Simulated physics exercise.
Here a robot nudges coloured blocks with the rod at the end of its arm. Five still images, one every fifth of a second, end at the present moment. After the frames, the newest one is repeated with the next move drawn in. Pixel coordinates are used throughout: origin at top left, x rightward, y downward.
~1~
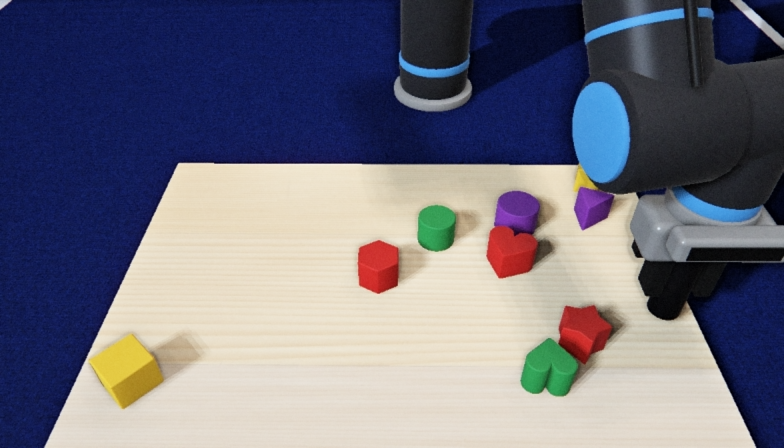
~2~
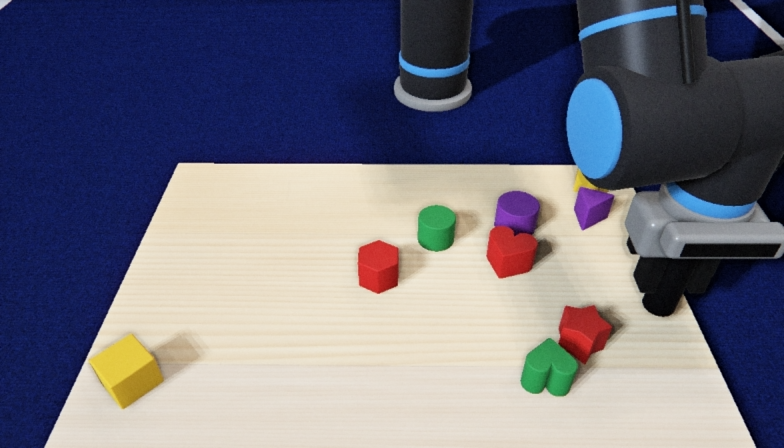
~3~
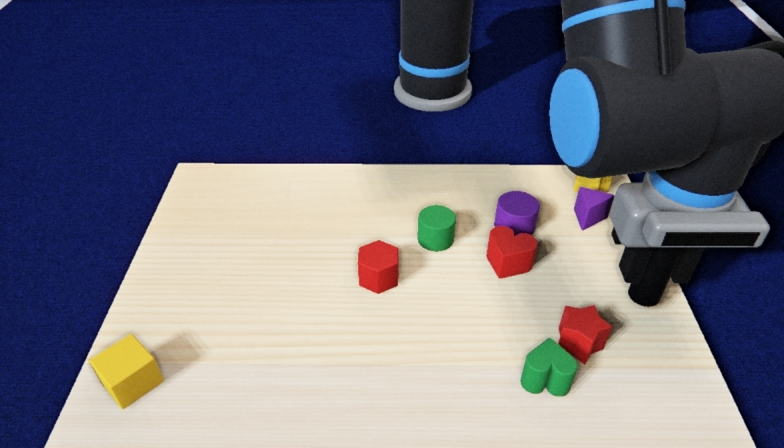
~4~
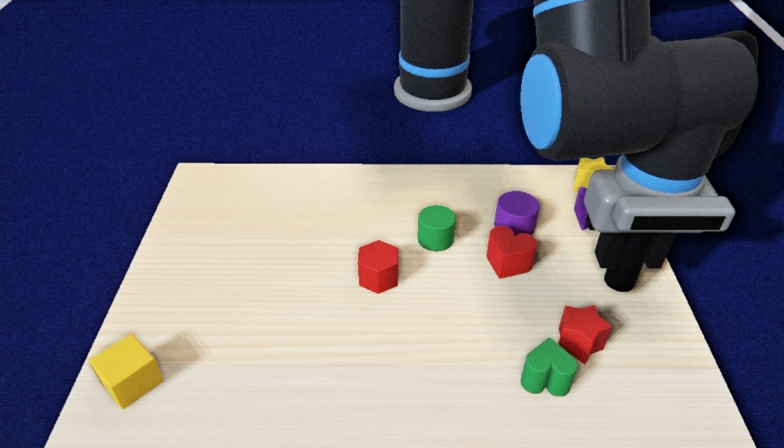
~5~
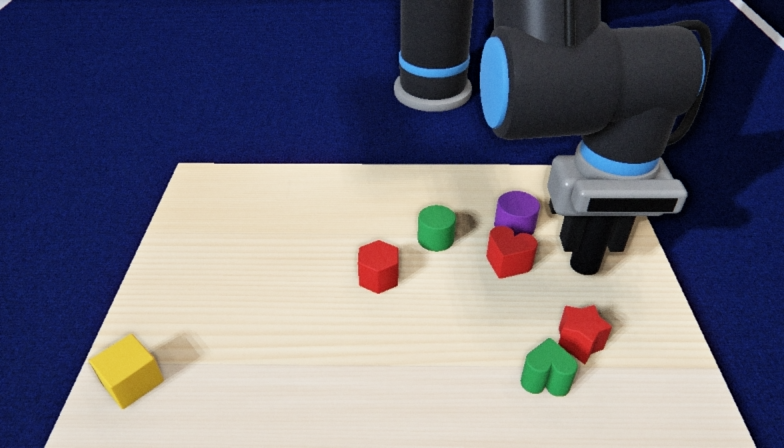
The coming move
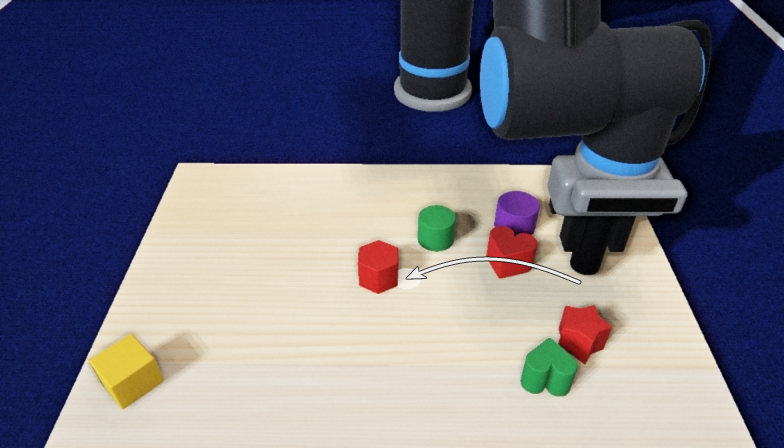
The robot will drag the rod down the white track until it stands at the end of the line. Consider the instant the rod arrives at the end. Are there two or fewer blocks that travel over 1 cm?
No.
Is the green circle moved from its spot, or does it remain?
Somewhere new.
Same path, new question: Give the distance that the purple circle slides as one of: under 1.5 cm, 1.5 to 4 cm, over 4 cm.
The block winds up within 1.5 cm of where it is now.
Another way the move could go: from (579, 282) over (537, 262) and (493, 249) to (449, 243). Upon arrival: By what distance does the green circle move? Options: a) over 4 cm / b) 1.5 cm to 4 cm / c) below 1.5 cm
My pick is b.
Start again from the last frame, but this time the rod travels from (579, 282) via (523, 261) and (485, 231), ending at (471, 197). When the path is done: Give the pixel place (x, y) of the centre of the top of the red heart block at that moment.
It is going to be at (466, 229).
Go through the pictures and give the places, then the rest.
In the first frame, rod tip (663, 309); block tops, red hexagon (378, 254); green circle (437, 216); red heart block (512, 240); purple circle (519, 203).
In the second frame, rod (658, 306); blocks unchanged.
In the third frame, rod (644, 296); blocks unchanged.
In the fourth frame, rod (619, 282); blocks unchanged.
In the fifth frame, rod (584, 266); red hexagon (378, 254); green circle (437, 216); red heart block (512, 240); purple circle (519, 203).
Path on the board, from (579, 282) over (520, 262) and (461, 261) to (407, 279).
What follows on the original path. One third of the way, rod (522, 246); red heart block (484, 236).
Two thirds of the way, rod (462, 245); green circle (423, 213); red heart block (424, 238), turned 25° anticlockwise.
At the end, rod (407, 262); red hexagon (333, 258); green circle (423, 213); red heart block (370, 245); purple circle in place.
